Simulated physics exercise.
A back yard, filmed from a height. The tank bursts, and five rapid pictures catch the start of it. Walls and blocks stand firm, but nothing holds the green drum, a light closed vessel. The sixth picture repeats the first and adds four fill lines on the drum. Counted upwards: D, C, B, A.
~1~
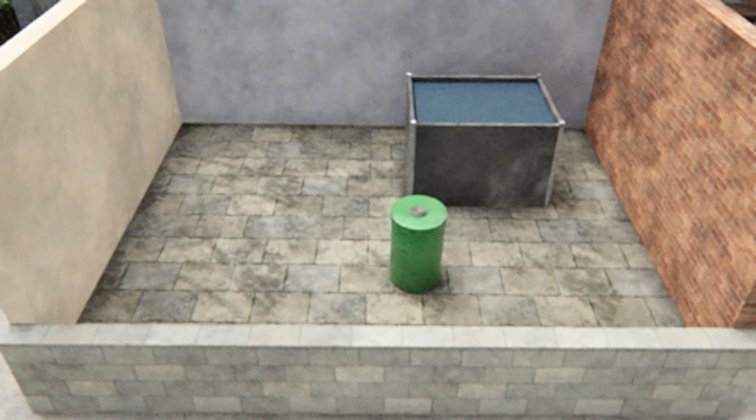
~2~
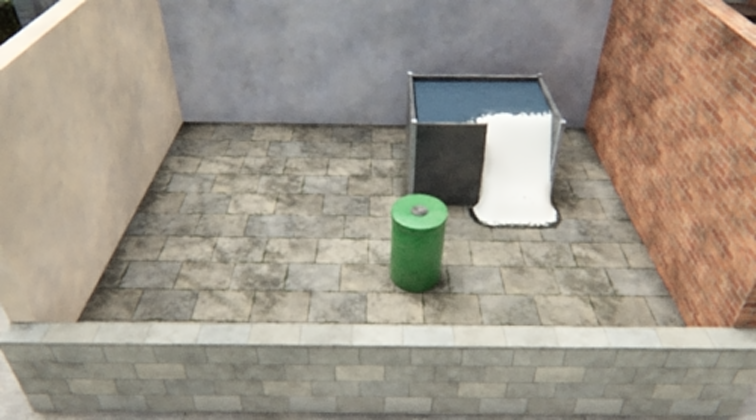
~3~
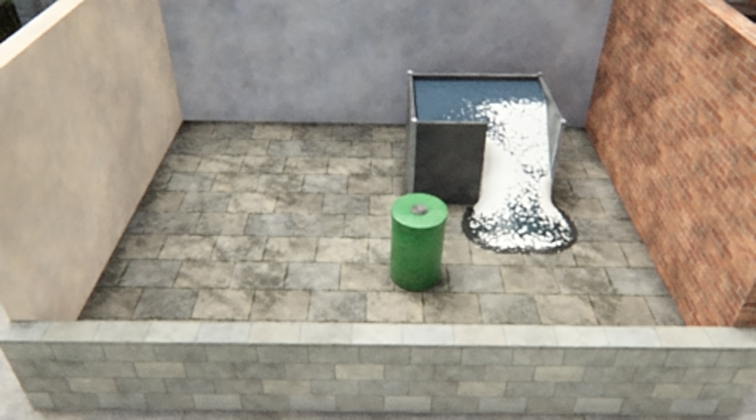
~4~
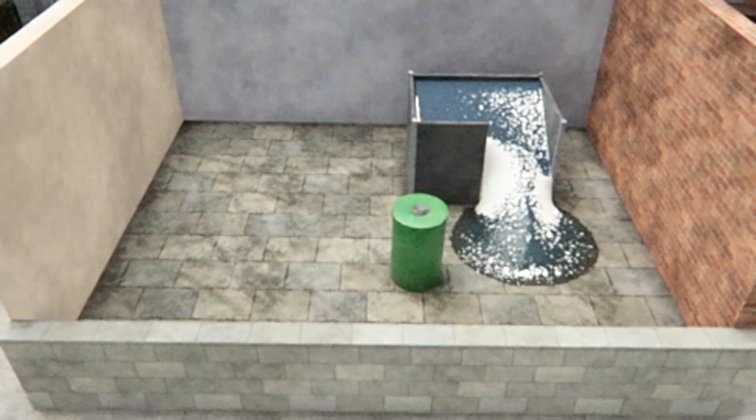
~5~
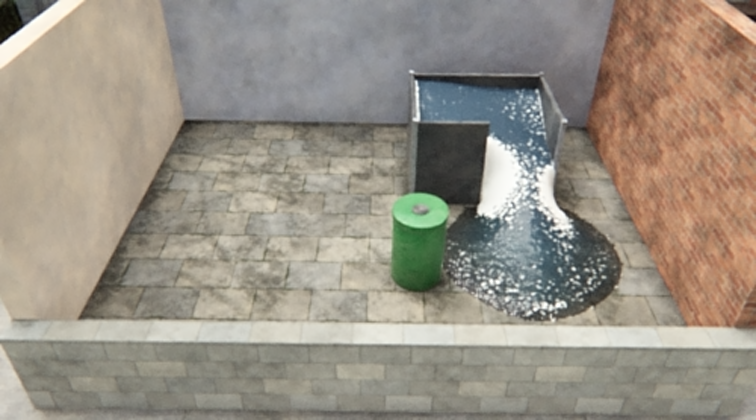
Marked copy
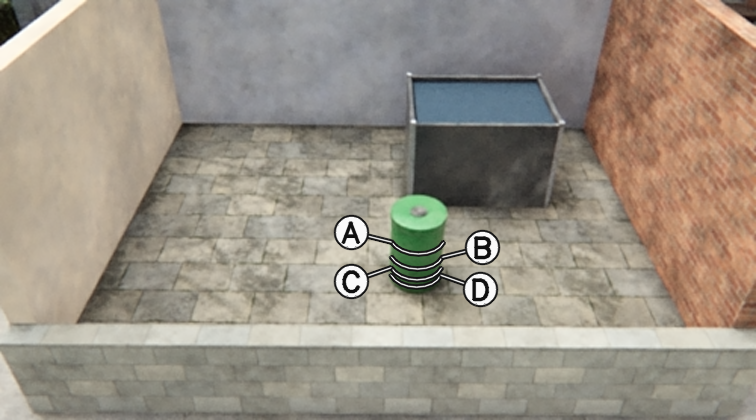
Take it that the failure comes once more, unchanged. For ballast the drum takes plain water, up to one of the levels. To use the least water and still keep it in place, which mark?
It is C.
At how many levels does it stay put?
Three.
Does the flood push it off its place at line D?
Yes, it does.
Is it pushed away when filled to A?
No, not at all.
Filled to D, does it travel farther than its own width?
No, it does not.
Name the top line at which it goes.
Here it is line D.
On the marked copy, A at (418, 254); B at (417, 269); C at (417, 279); D at (416, 287); from the bottom up D, C, B, A.
Choosing A, it does not move.
Choosing B, it does not move.
Choosing C, it does not move.
Choosing D, it is pushed about half its own width away.
